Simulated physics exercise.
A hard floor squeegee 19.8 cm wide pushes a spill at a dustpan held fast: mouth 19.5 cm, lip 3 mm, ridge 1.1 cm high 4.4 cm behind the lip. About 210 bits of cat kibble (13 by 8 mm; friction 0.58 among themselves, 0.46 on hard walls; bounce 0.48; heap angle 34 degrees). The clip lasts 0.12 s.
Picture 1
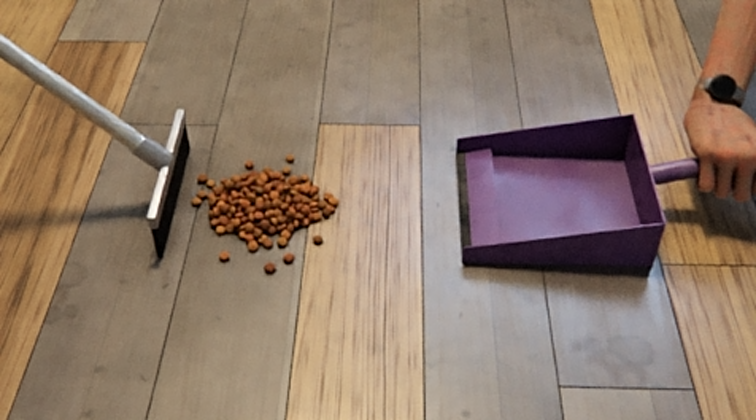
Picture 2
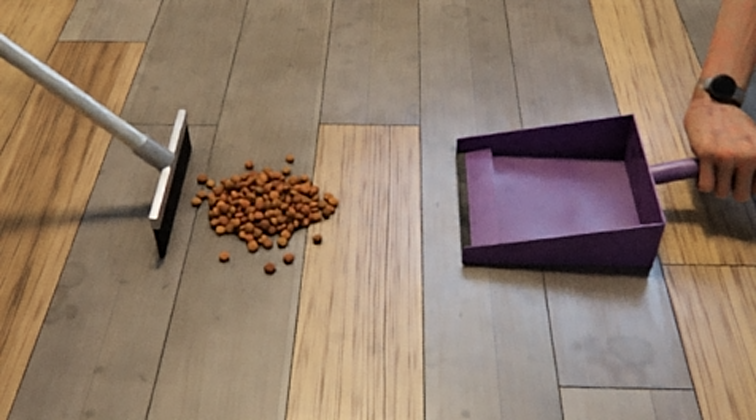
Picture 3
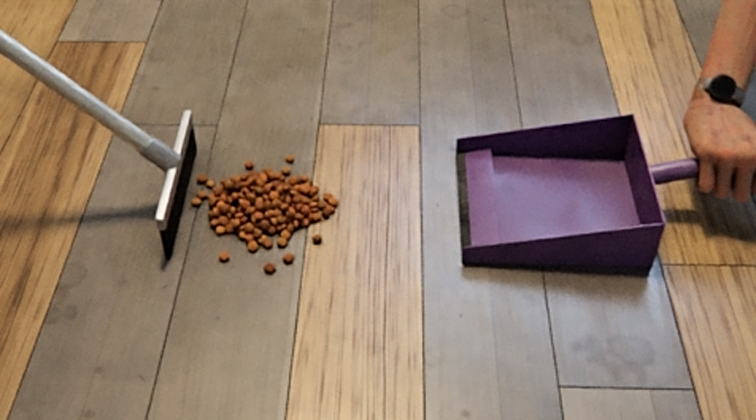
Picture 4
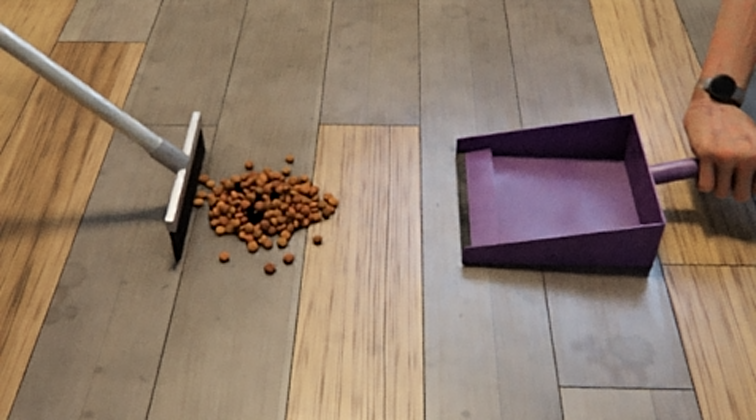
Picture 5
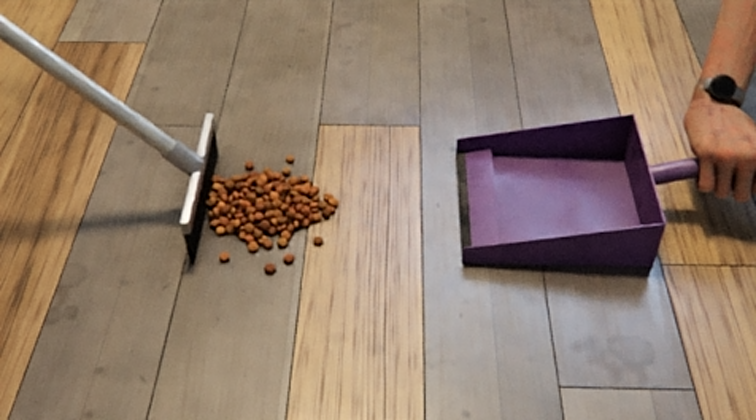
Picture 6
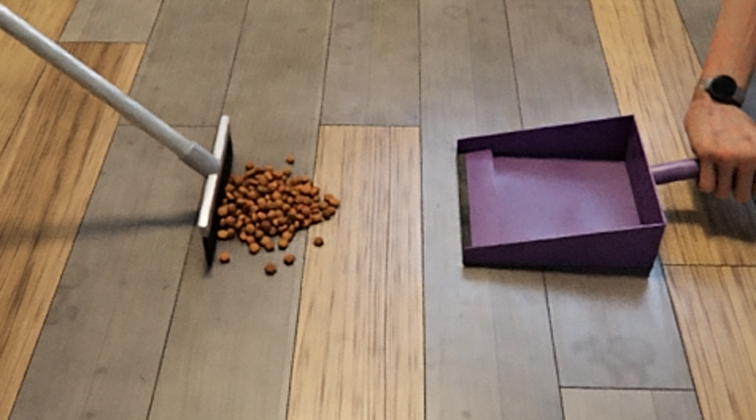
A squeegee on a pale handle slid slowly right across the wood floor and pressed into the left side of a brown kibble pile, while a hand held a purple dustpan still.
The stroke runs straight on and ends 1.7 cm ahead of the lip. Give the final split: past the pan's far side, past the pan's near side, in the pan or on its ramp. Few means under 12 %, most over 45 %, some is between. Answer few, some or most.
Far side: Few, near side: Some, pan: Most.
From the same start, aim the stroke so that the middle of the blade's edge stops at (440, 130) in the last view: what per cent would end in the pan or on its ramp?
Some 20 per cent.
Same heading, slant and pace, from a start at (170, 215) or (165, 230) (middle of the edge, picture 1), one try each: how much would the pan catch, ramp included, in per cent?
About 45 and 30 per cent.
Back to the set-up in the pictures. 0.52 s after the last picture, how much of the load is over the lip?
Some 55 per cent.
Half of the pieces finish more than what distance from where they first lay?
About 28 cm.
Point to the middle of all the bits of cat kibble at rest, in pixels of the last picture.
Around (482, 223).
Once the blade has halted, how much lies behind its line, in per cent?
About 10 per cent.
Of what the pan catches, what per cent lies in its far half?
Roughly 30 per cent.
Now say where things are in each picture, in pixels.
In the first frame, blade from (153, 223) to (182, 118), moved 0.0 cm, 0 of the pieces shifted so far; middle of the pieces at (263, 199); pan at (564, 206).
In the second frame, blade from (155, 223) to (183, 119), moved 0.2 cm, 0 of the pieces shifted so far; middle of the pieces at (263, 199).
In the third frame, blade from (161, 224) to (189, 120), moved 1.0 cm, 0 of the pieces shifted so far; middle of the pieces at (263, 200).
In the fourth frame, blade from (171, 226) to (197, 121), moved 2.2 cm, 0 of the pieces shifted so far; middle of the pieces at (263, 200).
In the fifth frame, blade from (186, 228) to (211, 123), moved 3.9 cm, 7 of the pieces shifted so far; middle of the pieces at (263, 200).
In the sixth frame, blade from (204, 231) to (226, 125), moved 6.0 cm, 104 of the pieces shifted so far; middle of the pieces at (266, 201); pan at (564, 207).
Then, 0.17 s after the last picture, middle of the blade 15 cm from the lip; 0 % over the lip, far side 0 %, near side 10 %.
Then, 0.28 s after the last picture, middle of the blade 6 cm from the lip; 0 % over the lip, far side 5 %, near side 15 %.
Then, 0.52 s after the last picture, middle of the blade 2 cm from the lip; 55 % over the lip, far side 5 %, near side 20 %.
In the end, far side 5 %, near side 20 %, pan 55 %, in front of the lip or behind the blade 20 %.
